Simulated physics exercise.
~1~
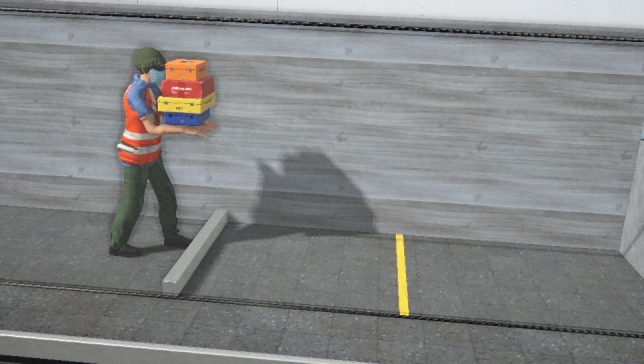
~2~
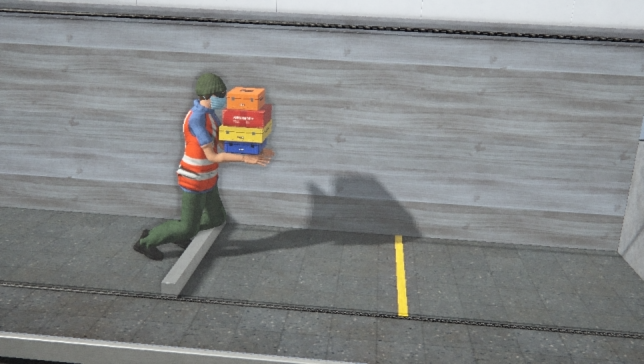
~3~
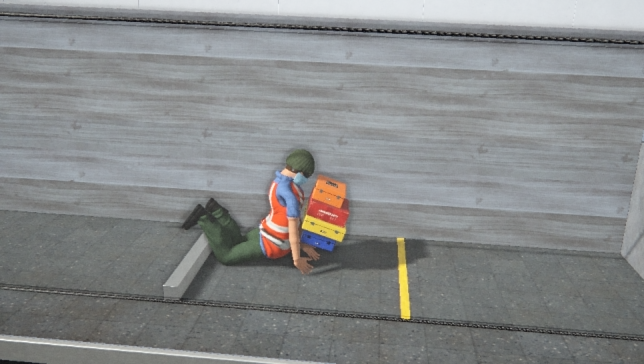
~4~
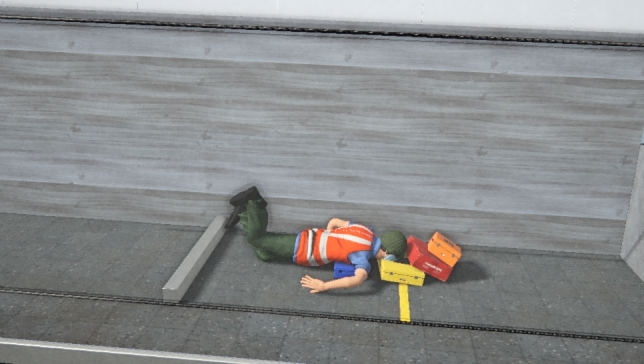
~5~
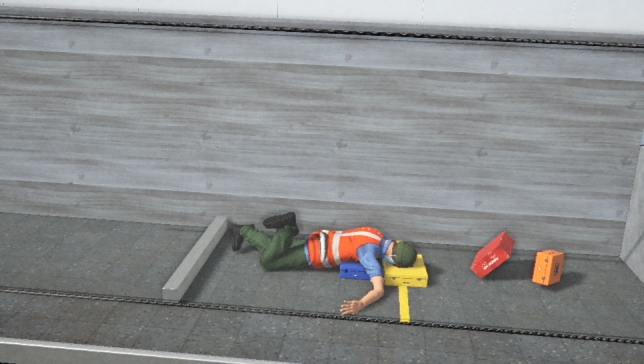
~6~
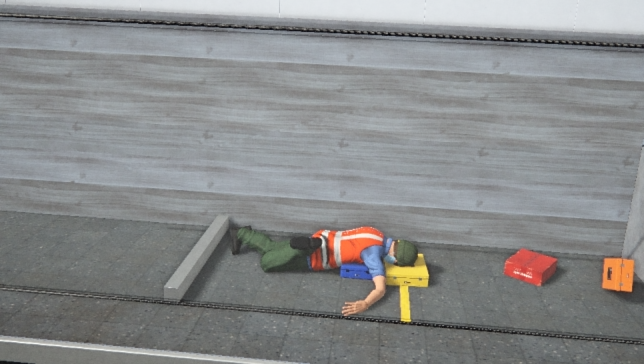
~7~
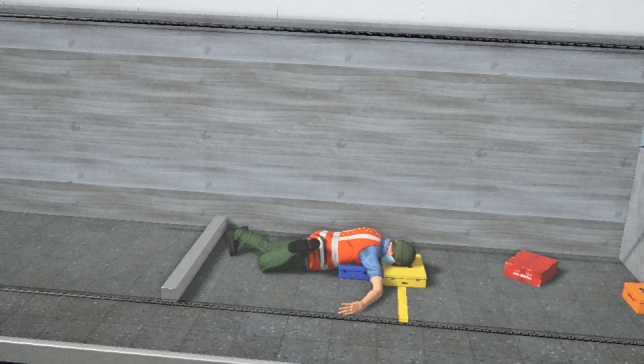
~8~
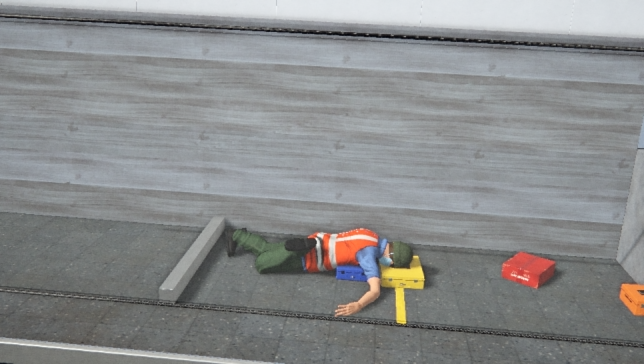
A person in an orange vest carrying a stack of coloured toolboxes pitched forward over a low rail and fell flat, ending face down against the yellow and blue boxes while the red and orange ones tumbled right, beyond the yellow line.
